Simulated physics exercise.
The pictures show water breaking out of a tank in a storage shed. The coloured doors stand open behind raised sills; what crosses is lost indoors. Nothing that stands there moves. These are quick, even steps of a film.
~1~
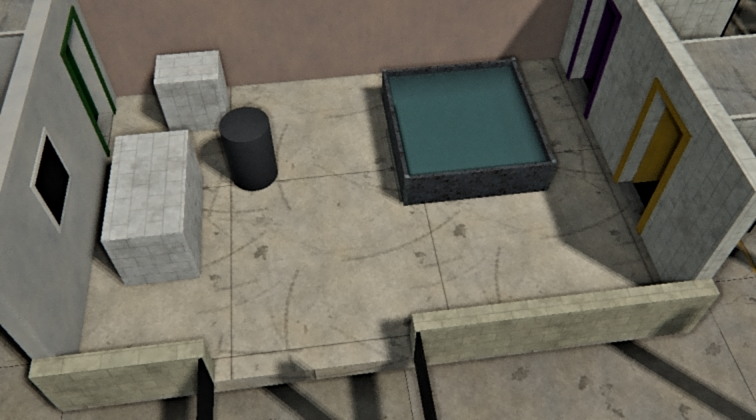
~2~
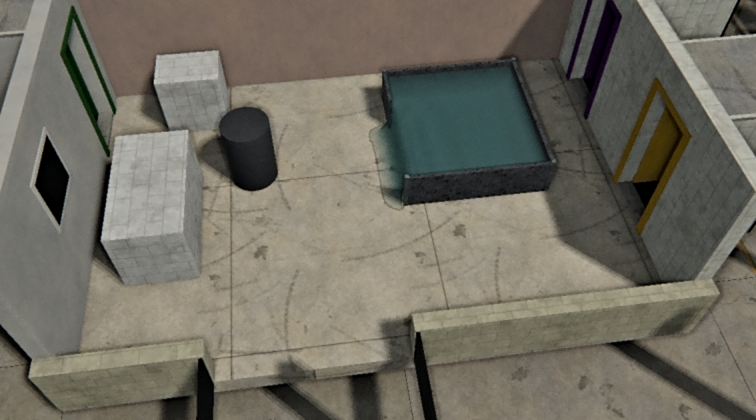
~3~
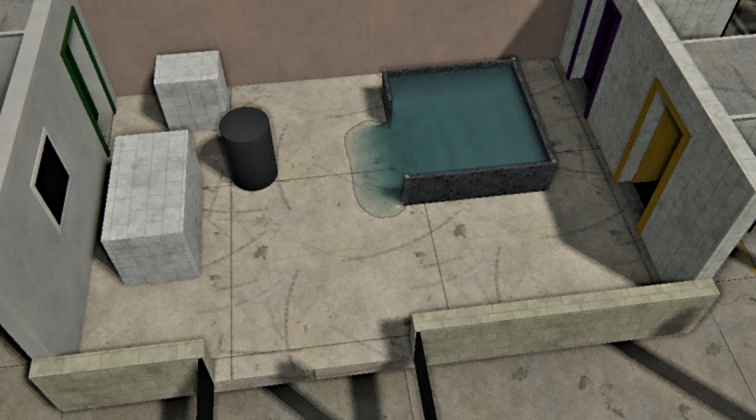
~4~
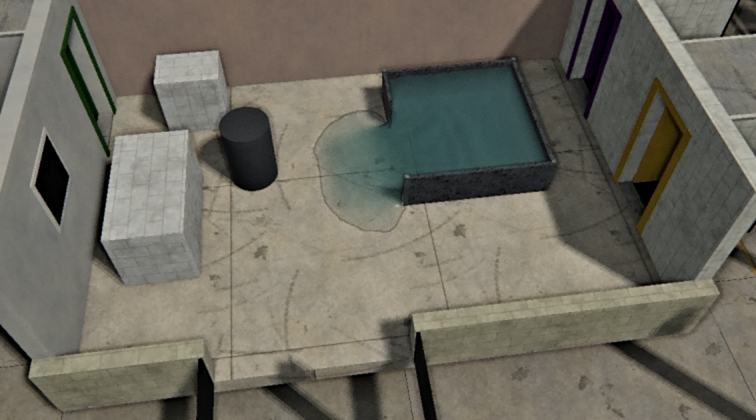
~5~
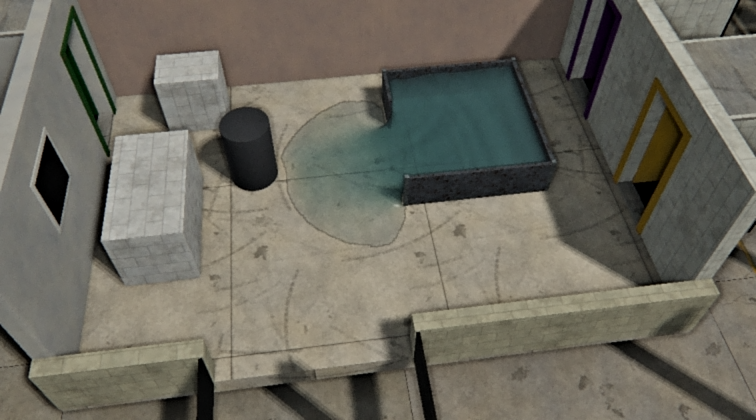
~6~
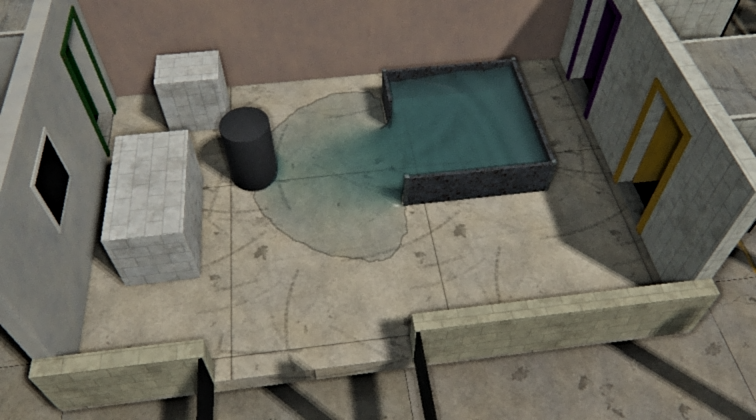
The clip shows a walled space with pale blocks, a dark cylinder and a tank of teal water, whose left side opens as water pours out and spreads leftward across the floor in a widening pool, reaching the cylinder.
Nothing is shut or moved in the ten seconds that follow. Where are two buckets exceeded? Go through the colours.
The green door floods; the purple door holds within the limit; the yellow door holds within the limit.
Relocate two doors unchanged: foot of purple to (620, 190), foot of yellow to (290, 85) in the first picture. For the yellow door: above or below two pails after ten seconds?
Then: Yellow door passes that mark.
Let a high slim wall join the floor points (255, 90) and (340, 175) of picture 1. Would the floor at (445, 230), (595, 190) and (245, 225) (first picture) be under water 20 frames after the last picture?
One after the other: Not flooded, clear, awash.
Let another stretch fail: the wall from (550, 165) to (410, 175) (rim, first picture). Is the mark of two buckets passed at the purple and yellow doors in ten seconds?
Then: Purple door floods, yellow door lets more in.
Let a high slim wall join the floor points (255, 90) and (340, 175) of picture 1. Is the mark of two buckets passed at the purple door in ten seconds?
Purple door passes that mark.
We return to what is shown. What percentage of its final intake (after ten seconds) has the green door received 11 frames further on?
Some 5 per cent.
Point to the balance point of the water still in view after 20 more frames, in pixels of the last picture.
At about (330, 177).
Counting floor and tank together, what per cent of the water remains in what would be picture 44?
Roughly 84 per cent.
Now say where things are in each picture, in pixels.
The tank at (464, 118) is whole and still, in the first picture.
Water pours out at (399, 155) and has run to (396, 205), in the second picture.
The front is at (378, 213), out from the gap at (399, 157), in the third picture.
The front is at (326, 136), out from the gap at (399, 157), in the fourth picture.
Water pours out at (399, 158) and has run to (288, 156), in the fifth picture.
Water pours out at (399, 158) and has run to a hidden place, in the sixth picture.
A moment on, water covers 30 % of the floor; the green door not reached, the purple door not reached, the yellow door not reached.
Next, water covers 40 % of the floor; the green door under two buckets in, the purple door not reached, the yellow door not reached.
Then, water covers 55 % of the floor; the green door over two buckets in, the purple door not reached, the yellow door not reached.
Later, water covers 65 % of the floor; the green door over two buckets in, the purple door not reached, the yellow door not reached.
In the end, water covers 75 % of the floor; the green door far over two buckets in, the purple door wet at the sill, nothing in, the yellow door wet at the sill, nothing in.
